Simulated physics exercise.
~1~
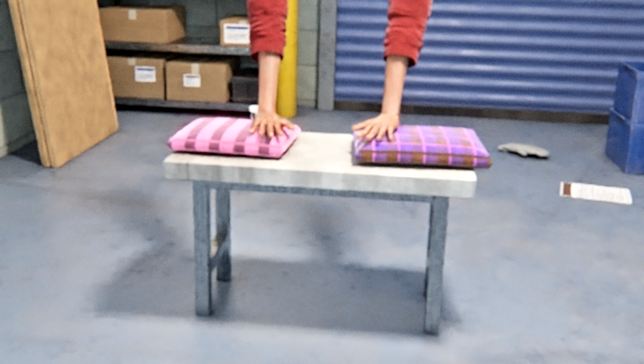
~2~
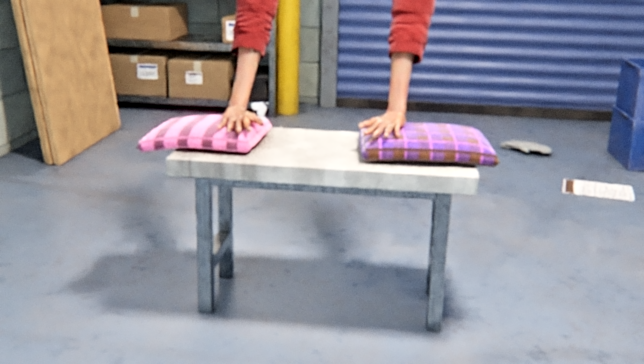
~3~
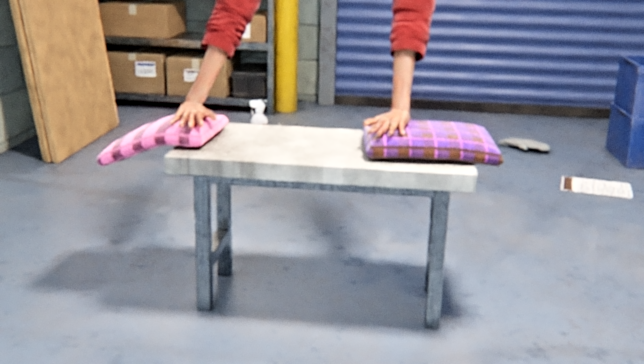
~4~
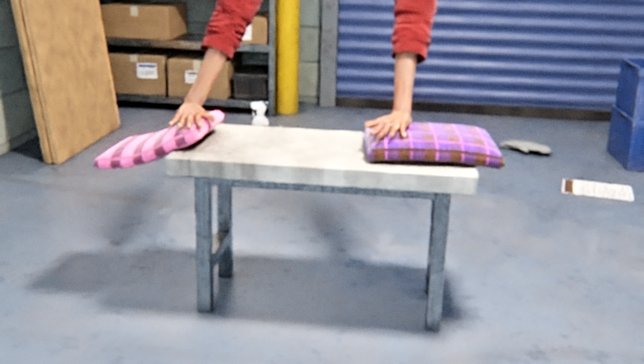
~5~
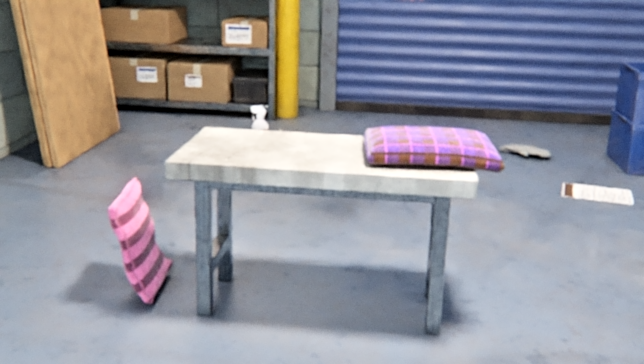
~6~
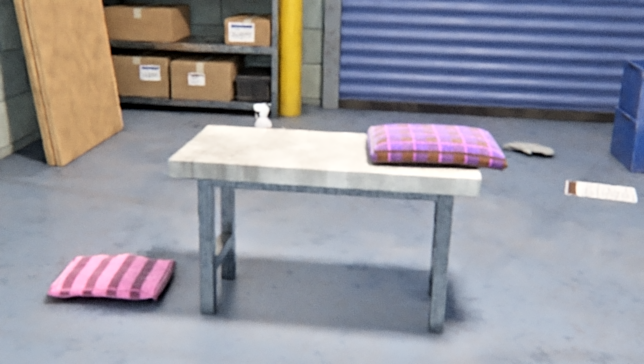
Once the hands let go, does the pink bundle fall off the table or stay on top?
The pink bundle tips over the left end of the table and falls to the floor. The brown and purple plaid one holds its place on top.
Two hands pushing soft bundles apart on a table, the pink one tipping off left to the floor, the plaid one staying.
